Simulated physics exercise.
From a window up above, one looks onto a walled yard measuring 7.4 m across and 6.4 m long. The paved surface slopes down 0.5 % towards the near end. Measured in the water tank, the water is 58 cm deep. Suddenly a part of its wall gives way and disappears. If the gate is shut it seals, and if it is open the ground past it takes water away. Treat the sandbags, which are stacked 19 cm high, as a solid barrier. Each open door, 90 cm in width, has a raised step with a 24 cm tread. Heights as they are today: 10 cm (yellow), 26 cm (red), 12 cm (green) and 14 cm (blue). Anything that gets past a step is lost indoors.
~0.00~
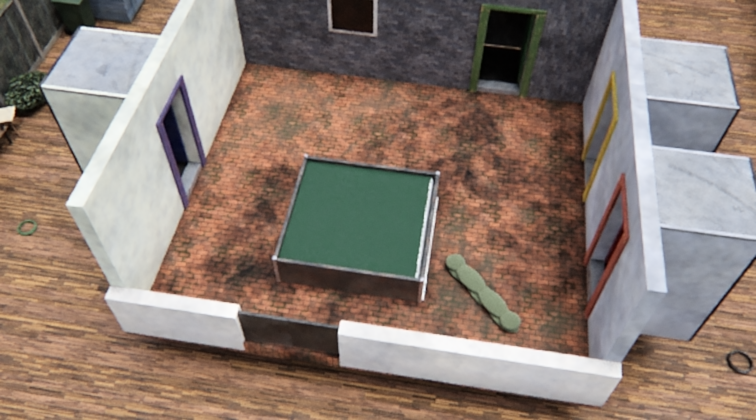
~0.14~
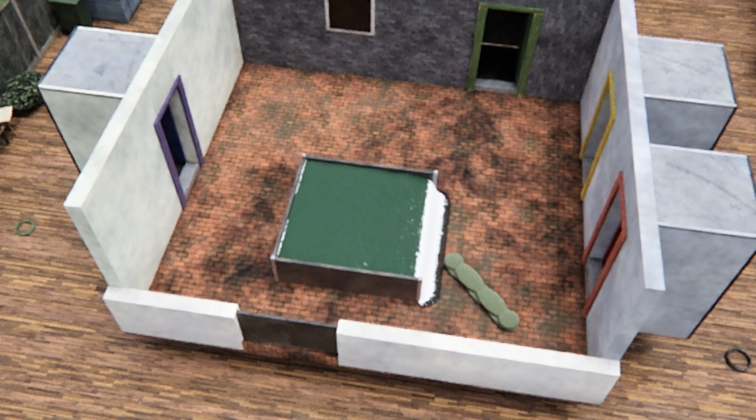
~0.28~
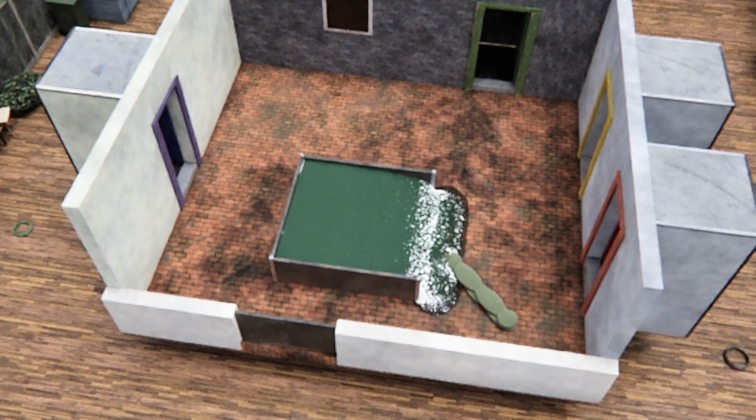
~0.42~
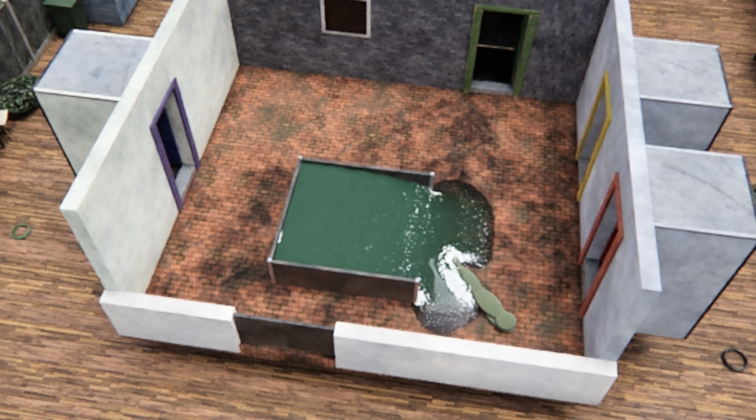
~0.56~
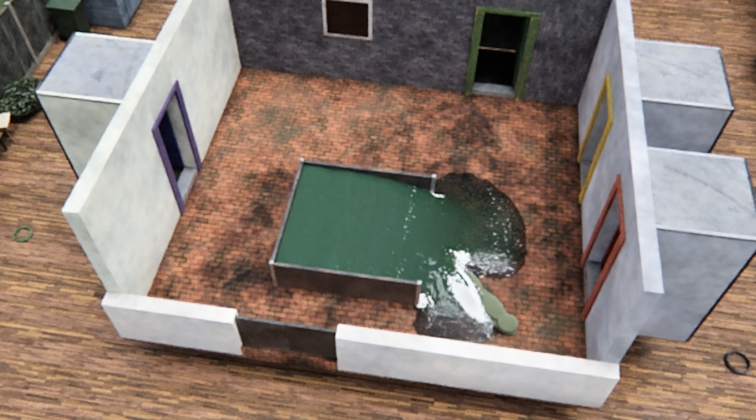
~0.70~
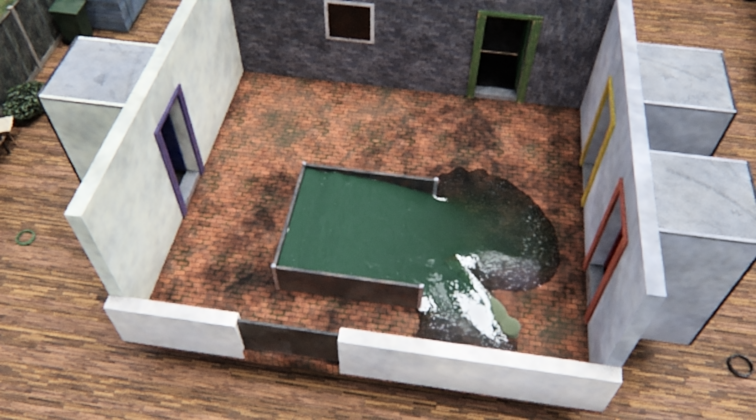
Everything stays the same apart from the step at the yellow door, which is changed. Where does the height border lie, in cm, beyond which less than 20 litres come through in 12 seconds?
It lies at roughly 16 cm.
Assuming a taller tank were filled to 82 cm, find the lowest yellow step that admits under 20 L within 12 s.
About 24 cm.
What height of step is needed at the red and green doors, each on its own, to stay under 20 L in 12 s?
About 22 cm at red and about 11.0 cm at green.
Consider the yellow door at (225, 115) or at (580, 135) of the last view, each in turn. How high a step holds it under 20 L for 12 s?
About 7.5 cm for the first and 15 cm for the second.
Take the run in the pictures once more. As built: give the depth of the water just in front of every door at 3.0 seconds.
In cm: Yellow 19, red 24, green 1, blue 0.
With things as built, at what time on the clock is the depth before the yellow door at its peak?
Crest at t of about 2.4 s.
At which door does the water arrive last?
Blue.
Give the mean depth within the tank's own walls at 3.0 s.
About 17 centimetres on average.
After 1.4 s water covers 25 % of the floor, deepest (38 cm) near (441, 272); 5 cm at the yellow door, 0 litres in over its 10 cm step.
After 3.0 s water covers 40 % of the floor, deepest (38 cm) near (588, 347); 19 cm at the yellow door, 43 litres in over its 10 cm step.
After 12.0 s water covers 95 % of the floor, deepest (20 cm) near (590, 389); 7 cm at the yellow door, 81 litres in over its 10 cm step.
At the yellow door as built, the water arrived by 1.4 s and peaked near 20 cm at 2.4 s.
With a step of 13 cm, 44 litres would have come in within the 12 s; with 17.5 cm, 13 litres. So under 20 litres takes about 16 cm.
